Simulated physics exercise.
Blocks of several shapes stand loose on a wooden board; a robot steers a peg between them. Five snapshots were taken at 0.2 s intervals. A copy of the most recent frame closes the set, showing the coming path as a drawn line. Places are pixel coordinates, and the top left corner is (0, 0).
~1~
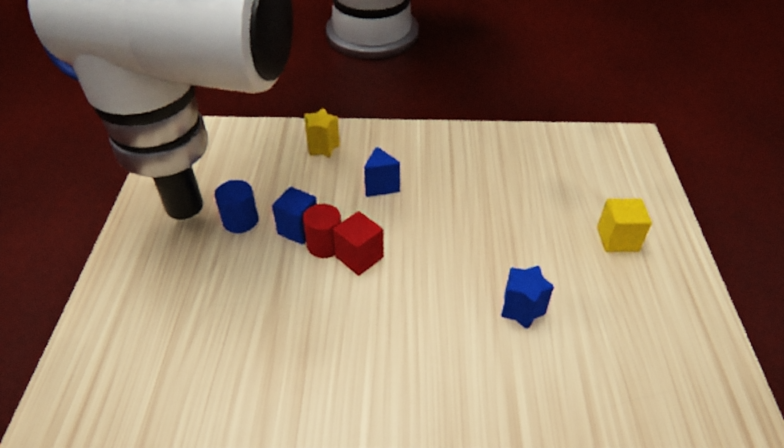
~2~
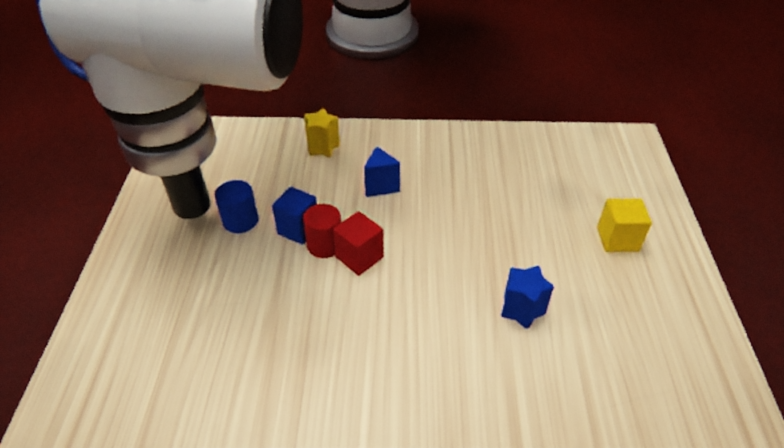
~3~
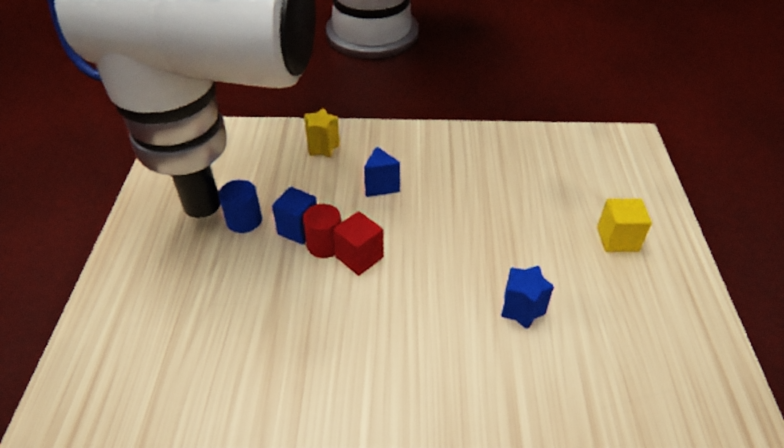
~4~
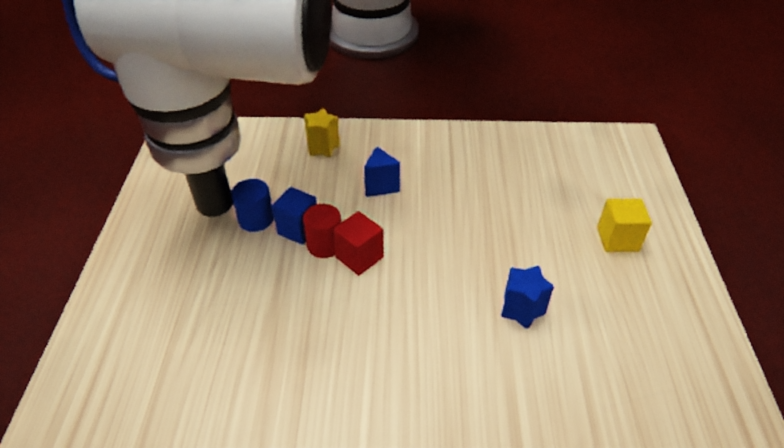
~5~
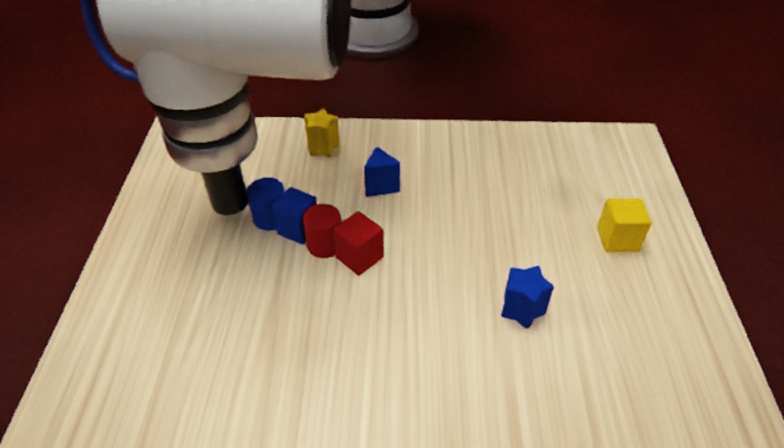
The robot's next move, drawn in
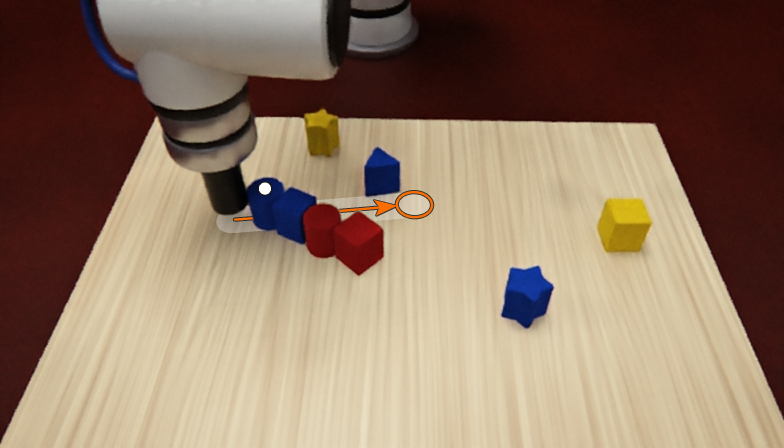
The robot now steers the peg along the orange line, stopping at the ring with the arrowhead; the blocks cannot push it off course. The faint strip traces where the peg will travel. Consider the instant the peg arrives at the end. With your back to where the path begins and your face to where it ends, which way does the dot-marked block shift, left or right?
My answer: Left.
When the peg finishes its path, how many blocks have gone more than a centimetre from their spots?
The result: Three blocks or more.
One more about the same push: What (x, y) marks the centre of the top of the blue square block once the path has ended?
Near (372, 205).
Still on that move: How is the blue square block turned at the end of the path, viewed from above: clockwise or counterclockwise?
Looking down: Clockwise.
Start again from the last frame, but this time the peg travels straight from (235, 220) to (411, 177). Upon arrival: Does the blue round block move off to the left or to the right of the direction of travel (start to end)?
Out to the right.
The line goes from (235, 220) to (414, 204); the dot is on the blue round block.
What follows on the original path. One third of the way, peg at (294, 199); blue round block at (323, 170); blue square block at (325, 199), turned 35° clockwise; red round block at (334, 224).
Two thirds of the way, peg at (357, 194); blue round block at (361, 156); blue square block at (367, 205), turned 115° clockwise; red round block at (340, 229); blue triangular block at (391, 158), turned 10° anticlockwise.
At the end, peg at (415, 189); blue round block at (364, 155); blue square block at (372, 205), turned 140° clockwise; red round block at (340, 229); blue triangular block at (409, 151), turned 75° anticlockwise.
